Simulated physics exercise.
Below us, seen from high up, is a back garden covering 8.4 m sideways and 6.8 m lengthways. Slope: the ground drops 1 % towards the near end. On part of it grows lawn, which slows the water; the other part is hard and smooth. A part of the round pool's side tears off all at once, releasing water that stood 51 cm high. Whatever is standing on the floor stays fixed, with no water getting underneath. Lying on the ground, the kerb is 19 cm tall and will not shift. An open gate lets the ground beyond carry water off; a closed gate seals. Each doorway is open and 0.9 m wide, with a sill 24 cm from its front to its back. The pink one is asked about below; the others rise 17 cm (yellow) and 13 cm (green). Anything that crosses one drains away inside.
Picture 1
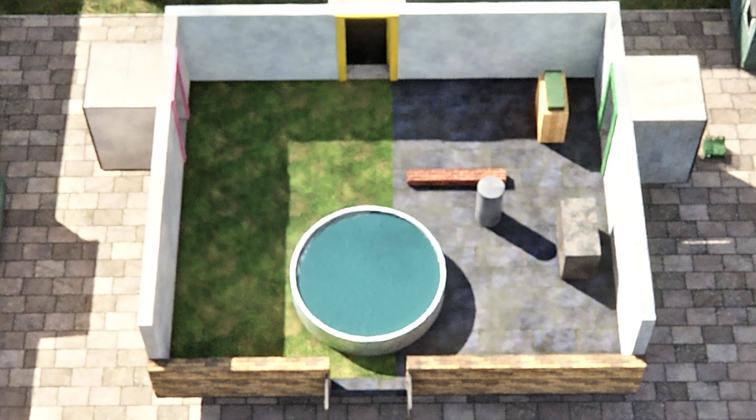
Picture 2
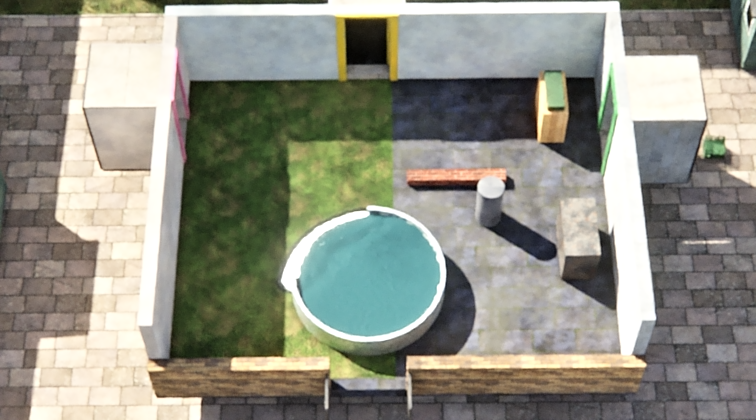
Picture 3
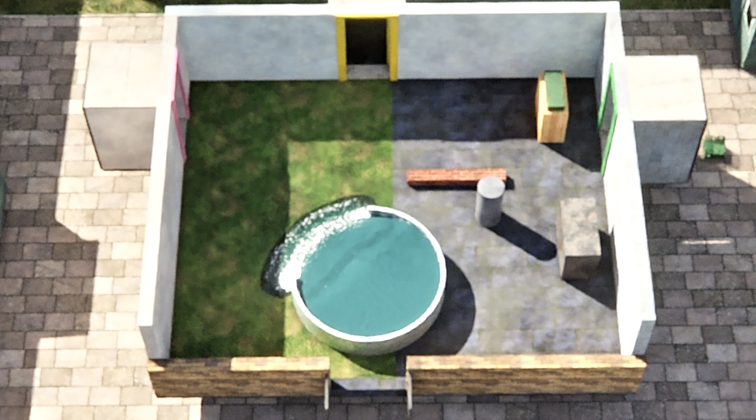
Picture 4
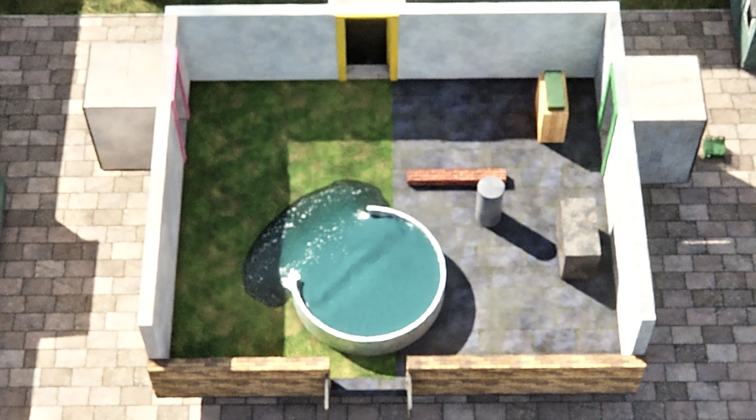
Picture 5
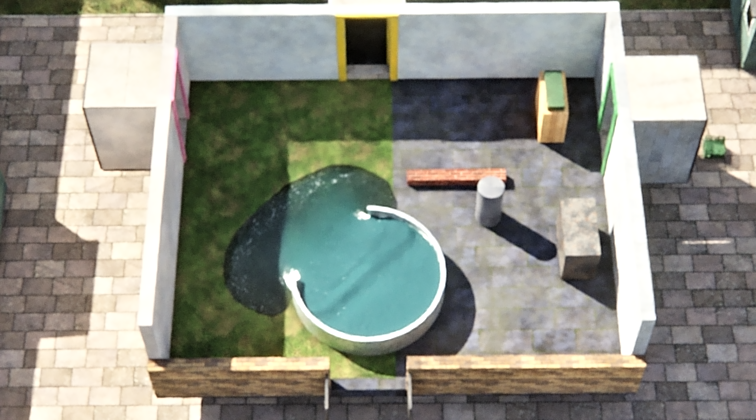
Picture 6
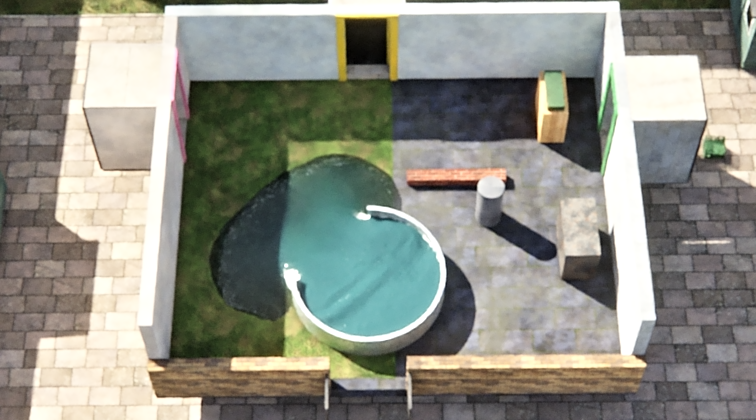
In the video, a round pool of water stands in a walled garden of grass and paving until part of its far side breaks away, and water pours through the gap, spreading in a widening dark sheet across the lawn.
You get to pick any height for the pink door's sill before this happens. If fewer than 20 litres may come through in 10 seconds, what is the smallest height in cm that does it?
A height of about 12 cm does it.
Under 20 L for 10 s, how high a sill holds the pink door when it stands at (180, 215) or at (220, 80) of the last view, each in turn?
Around 15 and 17 cm respectively.
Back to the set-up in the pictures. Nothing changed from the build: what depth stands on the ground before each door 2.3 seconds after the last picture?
Depths in cm: Pink 14, yellow 0, green 0.
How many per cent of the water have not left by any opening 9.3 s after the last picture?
Remaining share: Around 94 %.
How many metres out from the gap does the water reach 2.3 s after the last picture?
Roughly 4.6 m.
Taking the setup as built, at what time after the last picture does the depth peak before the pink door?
Around 4.5 s, give or take.
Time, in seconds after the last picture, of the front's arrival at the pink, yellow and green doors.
Pink: 1.6 s; yellow: 2.6 s; green: 8.5 s.
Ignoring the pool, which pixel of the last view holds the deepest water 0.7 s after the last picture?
Look close to (308, 242).
Then, 0.7 s after the last picture water covers 25 % of the floor, deepest (22 cm) near (308, 242); it has not reached the pink door.
Then, 2.3 s after the last picture water covers 40 % of the floor, deepest (20 cm) near (181, 212); 14 cm at the pink door, 10 litres in over its 6 cm sill.
Then, 9.3 s after the last picture water covers 80 % of the floor, deepest (14 cm) near (169, 379); 6 cm at the pink door, 116 litres in over its 6 cm sill.
At the pink door as built, the water peaked near 15 cm, 4.5 s after the last picture.
With a sill of 10.5 cm, 36 litres would have come in within the 10 s; with 14 cm, 8 litres. So under 20 litres takes about 12 cm.
